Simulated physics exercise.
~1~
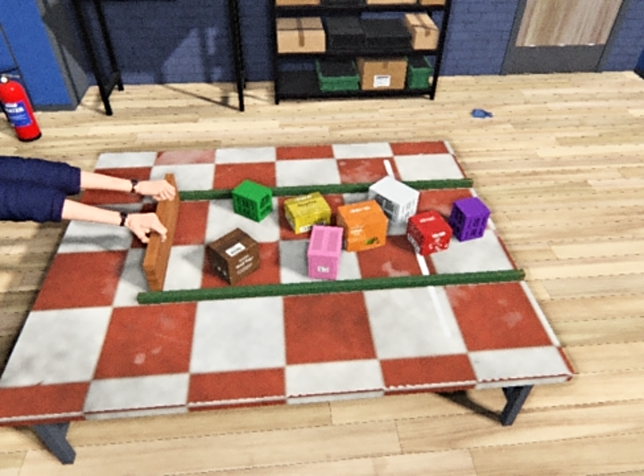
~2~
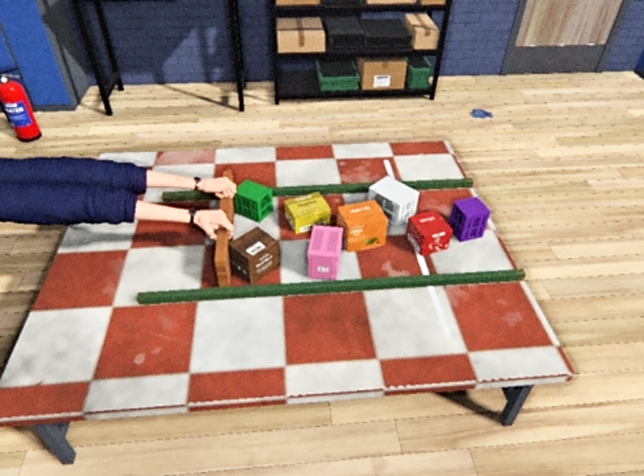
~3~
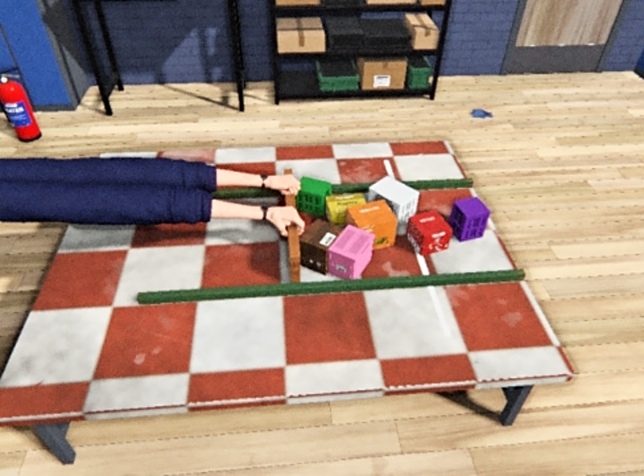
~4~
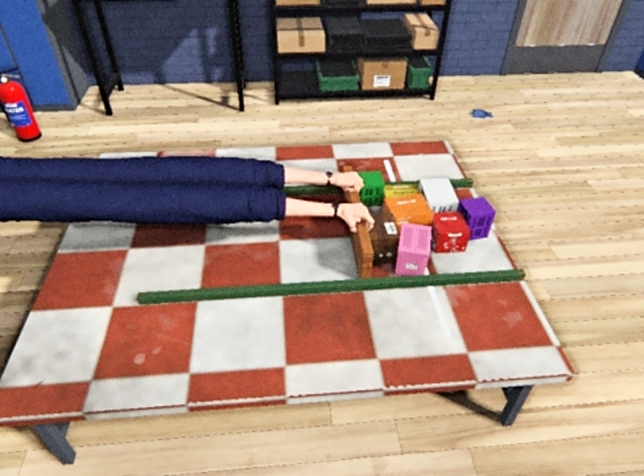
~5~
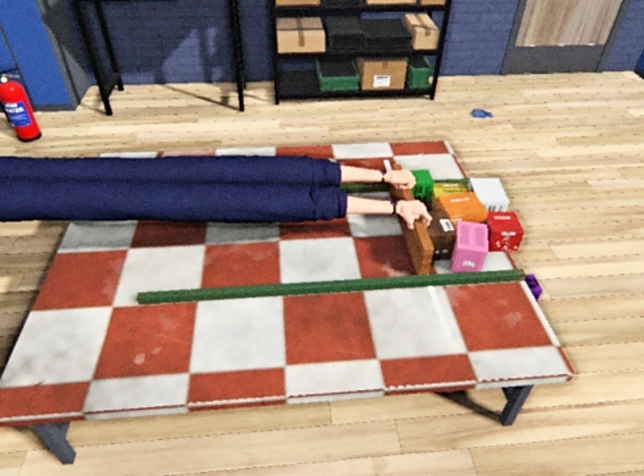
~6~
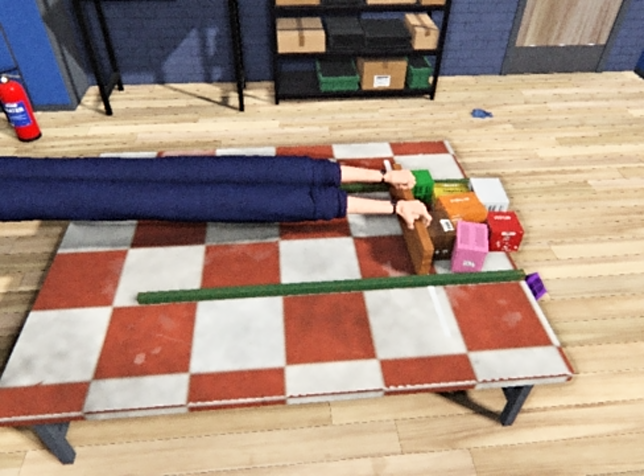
The clip shows two hands pushing a wooden plank rightward along a checkered table, gathering colored boxes and crates between green rails. The purple crate falls off the right end, and the plank stops with the other packages still up, some at the edge.
